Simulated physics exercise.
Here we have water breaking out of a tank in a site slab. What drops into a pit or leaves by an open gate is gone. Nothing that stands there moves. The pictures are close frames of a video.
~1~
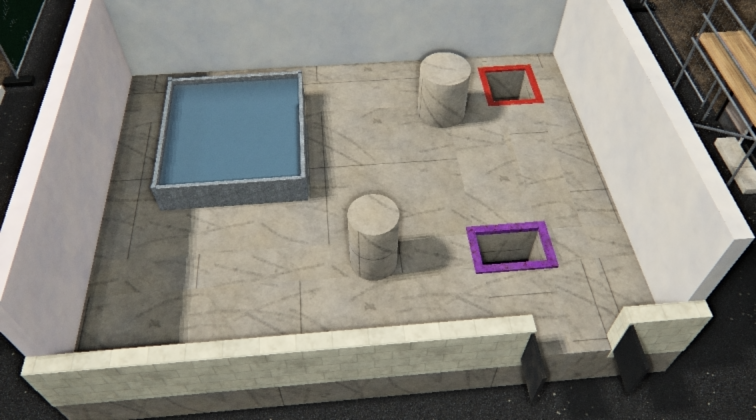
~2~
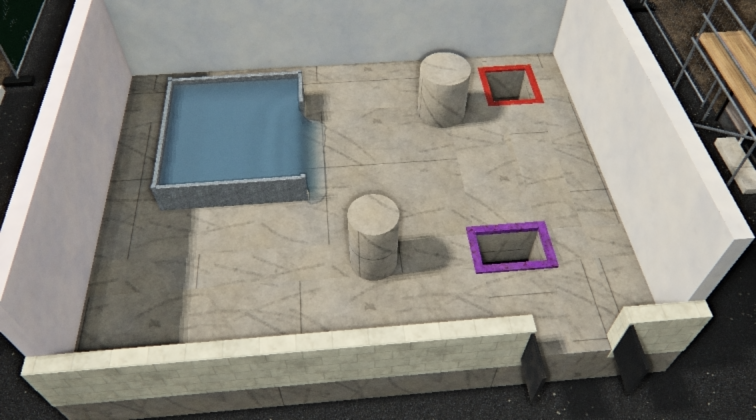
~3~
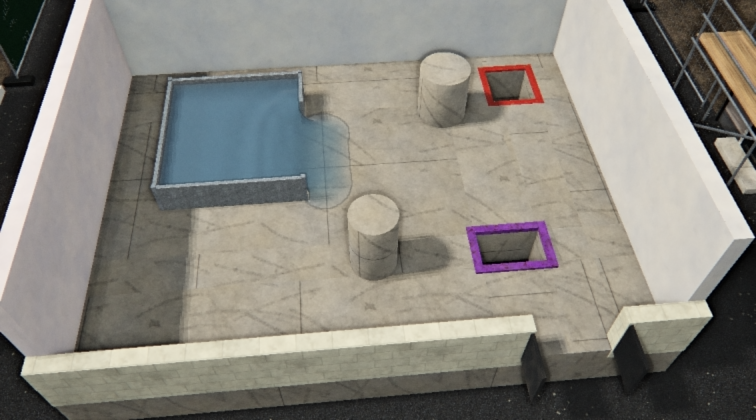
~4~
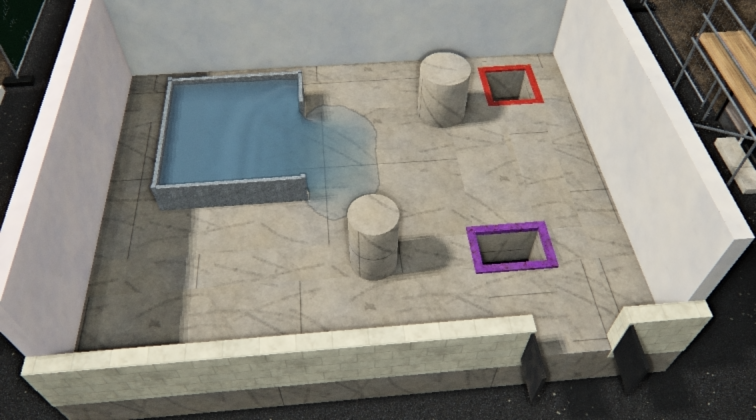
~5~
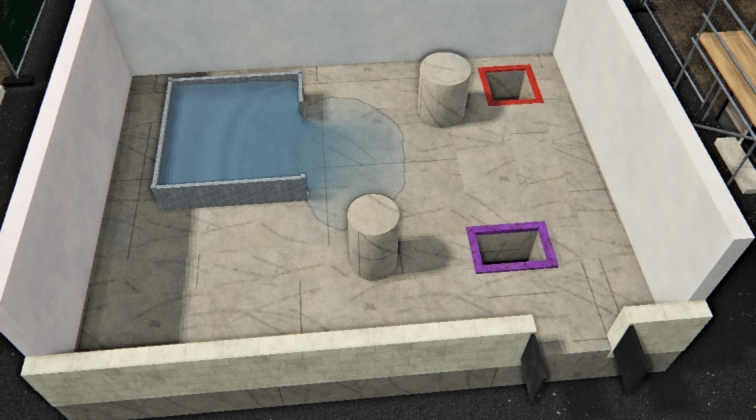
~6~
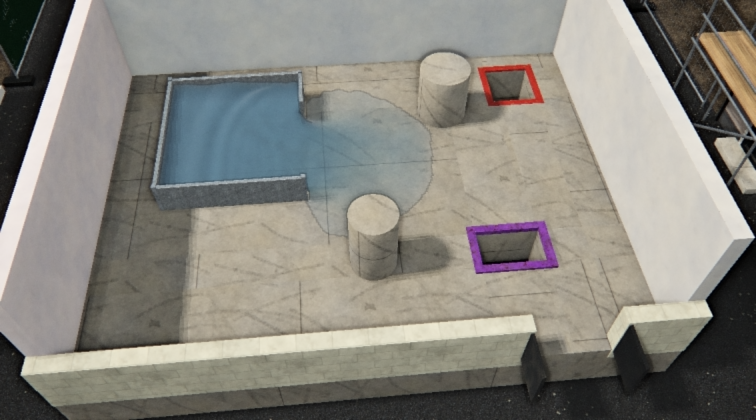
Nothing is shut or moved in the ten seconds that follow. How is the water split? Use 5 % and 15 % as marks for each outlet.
The gate takes between 5 and 15 %; the purple pit takes between 5 and 15 %; the red pit takes above 15 %.
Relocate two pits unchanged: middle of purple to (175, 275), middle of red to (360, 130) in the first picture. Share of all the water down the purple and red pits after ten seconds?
Per cent: Purple 0, red 35.
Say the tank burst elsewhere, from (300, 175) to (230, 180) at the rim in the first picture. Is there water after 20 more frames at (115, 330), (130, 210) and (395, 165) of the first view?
As listed: Covered, no water, no water.
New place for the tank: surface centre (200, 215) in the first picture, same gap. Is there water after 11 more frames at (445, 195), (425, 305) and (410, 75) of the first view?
As listed: Wet, covered, not flooded.
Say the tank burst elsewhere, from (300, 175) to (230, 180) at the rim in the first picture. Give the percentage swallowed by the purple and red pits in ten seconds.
Parts in a hundred: Purple 2, red 2.
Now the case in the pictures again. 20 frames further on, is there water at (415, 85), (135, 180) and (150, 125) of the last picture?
As listed: Awash, free of water, free of water.
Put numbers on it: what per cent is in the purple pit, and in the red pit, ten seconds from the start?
Roughly 8 per cent, then 18 per cent.
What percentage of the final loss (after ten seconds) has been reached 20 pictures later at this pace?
About 15 per cent.
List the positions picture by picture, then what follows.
In the first picture, still water in the water tank at (233, 129).
In the second picture, water pours out at (302, 152) and has run to (318, 198).
In the third picture, water pours out at (302, 154) and has run to (331, 119).
In the fourth picture, the front is at (366, 124), out from the gap at (302, 154).
In the fifth picture, water pours out at (302, 154) and has run to (394, 129).
In the sixth picture, water pours out at (302, 154) and has run to (422, 130).
A moment on, water covers 25 % of the floor; the gate 0 %, the purple pit 0 %, the red pit 0 %.
Next, water covers 35 % of the floor; the gate 0 %, the purple pit 1 %, the red pit 0 %.
Then, water covers 50 % of the floor; the gate 0 %, the purple pit 4 %, the red pit 1 %.
Later, water covers 60 % of the floor; the gate 4 %, the purple pit 6 %, the red pit 9 %.
In the end, water covers 80 % of the floor; the gate 9 %, the purple pit 8 %, the red pit 18 %.
